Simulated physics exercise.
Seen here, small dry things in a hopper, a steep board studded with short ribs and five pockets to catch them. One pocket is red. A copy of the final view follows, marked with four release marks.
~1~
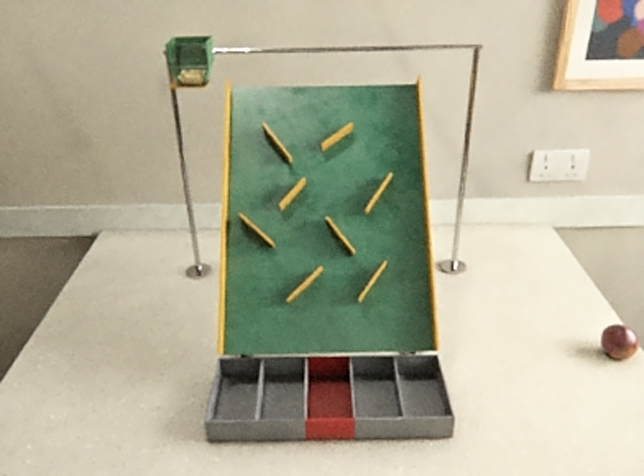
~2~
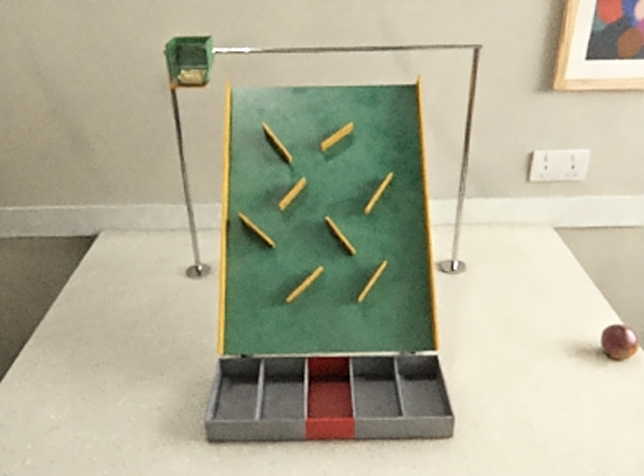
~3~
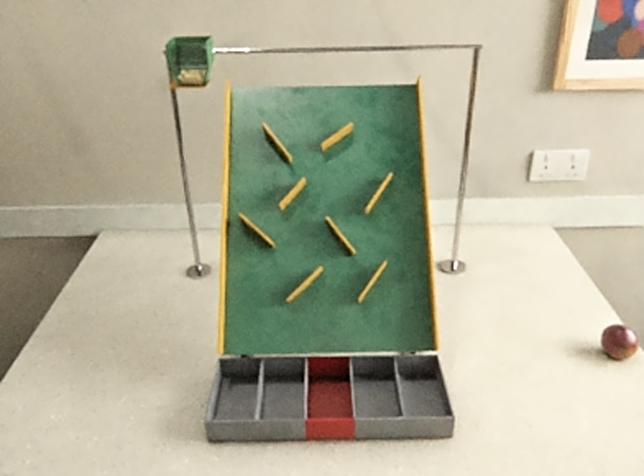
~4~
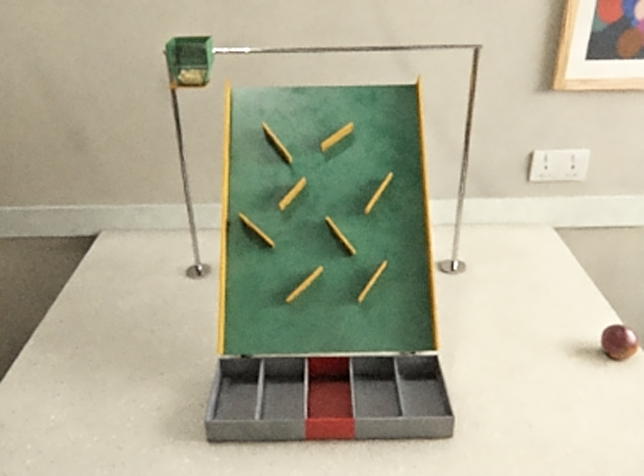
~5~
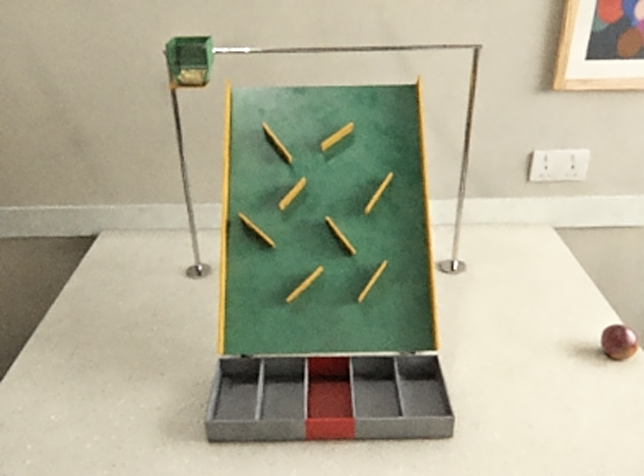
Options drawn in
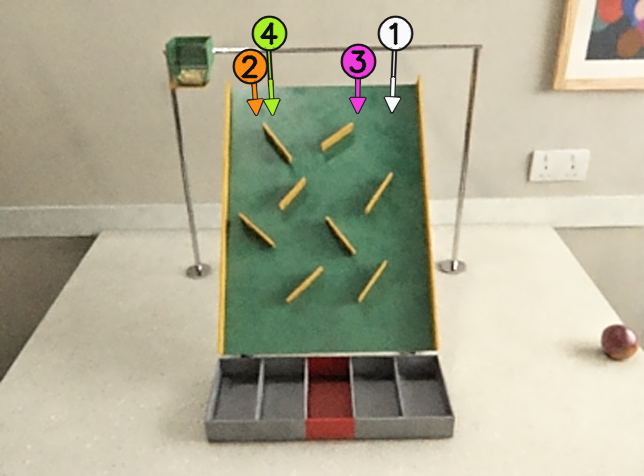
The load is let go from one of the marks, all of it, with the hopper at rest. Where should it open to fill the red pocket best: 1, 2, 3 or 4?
3 works best here.
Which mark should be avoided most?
Here it is mark 2.
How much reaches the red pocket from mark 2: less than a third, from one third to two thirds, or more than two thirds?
Less than a third.
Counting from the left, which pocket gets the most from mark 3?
It is the third one.
On the marked copy, mark 1 meets the board at (392, 106); mark 2 meets the board at (256, 109); mark 3 meets the board at (357, 107); mark 4 meets the board at (272, 109).
With 1, about a third in the red pocket, about half in other pockets, about a quarter outside the box.
With 2, a small part in the red pocket, about two thirds in other pockets, about a quarter outside the box.
With 3, about two thirds in the red pocket, about a quarter in other pockets, a stray few held on the board, a small part outside the box.
With 4, about a third in the red pocket, about half in other pockets, a small part outside the box.
